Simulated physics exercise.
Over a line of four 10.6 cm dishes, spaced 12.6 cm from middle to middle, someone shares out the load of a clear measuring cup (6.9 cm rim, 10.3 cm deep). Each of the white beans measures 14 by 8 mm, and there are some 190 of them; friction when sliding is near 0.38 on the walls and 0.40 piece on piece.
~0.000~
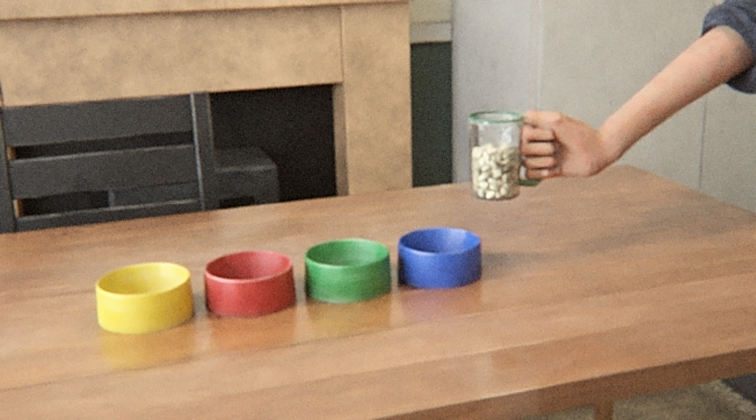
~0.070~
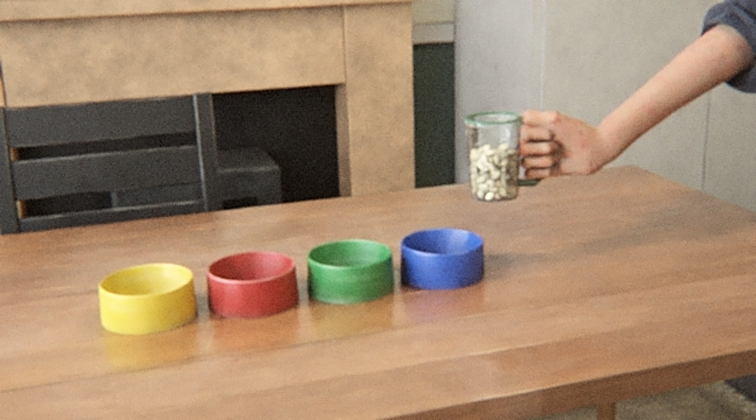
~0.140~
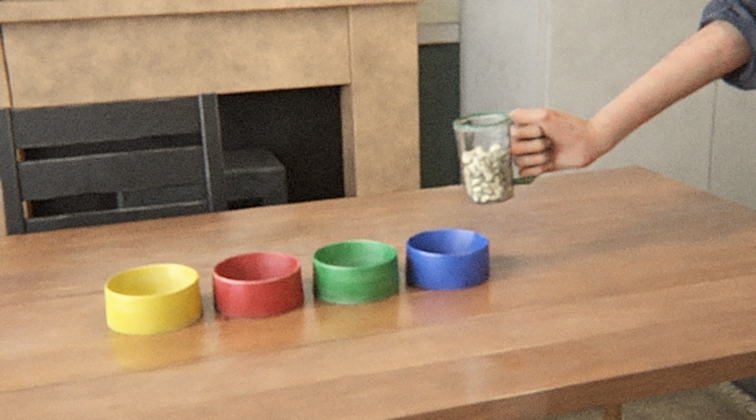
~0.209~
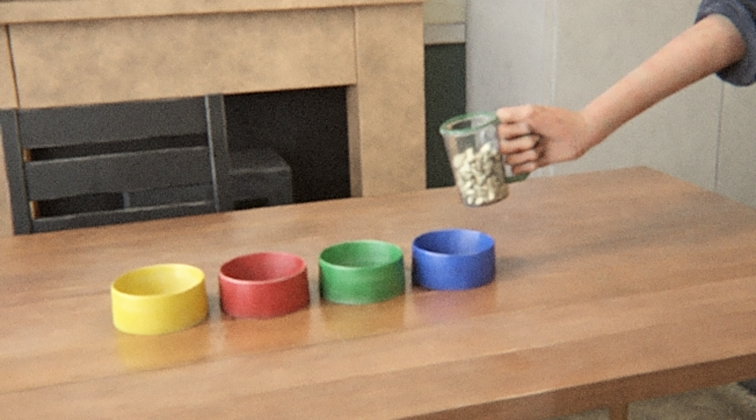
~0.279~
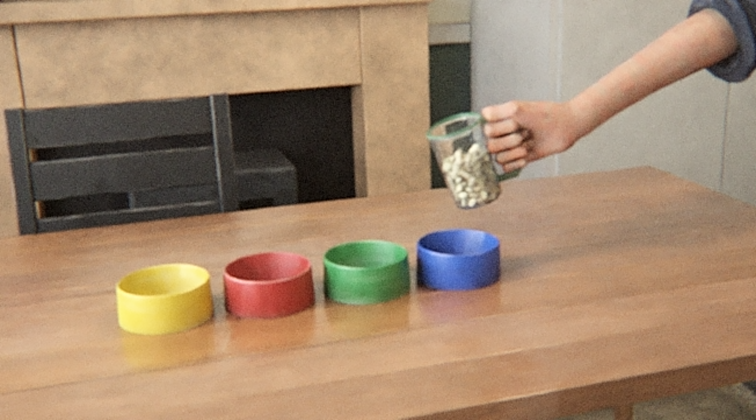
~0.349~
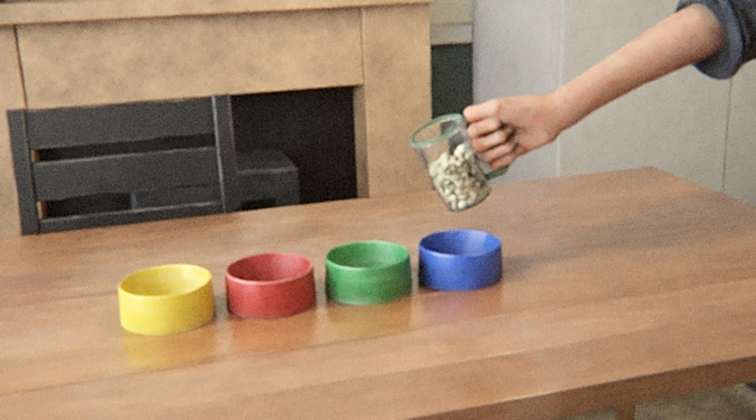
A wooden table stands before a stone fireplace and a dark slatted chair, seen from slightly above its near side as the view shifts slightly left. Yellow, red, green and blue dishes sit in a row from left to right, while a hand at the right holds a clear, green-rimmed cup of white beans. The hand carries the cup leftward, lowering it slightly and tilting it progressively to the left.
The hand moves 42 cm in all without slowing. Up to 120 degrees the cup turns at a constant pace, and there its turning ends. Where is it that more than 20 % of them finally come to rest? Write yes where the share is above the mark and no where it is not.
Red dish: No, blue dish: No, green dish: No, yellow dish: Yes, counter: Yes.
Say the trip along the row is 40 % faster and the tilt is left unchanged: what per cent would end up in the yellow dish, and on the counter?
Then the yellow dish gets 90 and the counter 10.
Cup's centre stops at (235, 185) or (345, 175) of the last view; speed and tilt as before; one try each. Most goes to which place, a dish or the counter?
Try 1 - yellow; try 2 - red.
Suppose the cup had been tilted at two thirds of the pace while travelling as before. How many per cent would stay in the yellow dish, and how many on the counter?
Then the yellow dish would get 100 and the counter 0.
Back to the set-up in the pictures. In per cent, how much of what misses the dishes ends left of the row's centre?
That works out to close to 100 per cent.
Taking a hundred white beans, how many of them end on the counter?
Estimate: Near 30 per cent.
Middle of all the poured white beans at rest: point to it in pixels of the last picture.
Roughly pixel (147, 310).
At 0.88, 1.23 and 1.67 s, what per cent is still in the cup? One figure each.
About 100, 100, 5.
Then, at 0.88 s, tilt 70 degrees; cup holds 100 %.
Then, at 1.23 s, tilt 100 degrees; cup holds 100 %.
After 1.67 s, tilt 120 degrees; cup holds 5 %, yellow 70 %.
In the end, at 2.8 s, red 0 %, blue 0 %, green 0 %, yellow 70 %, counter 30 %.
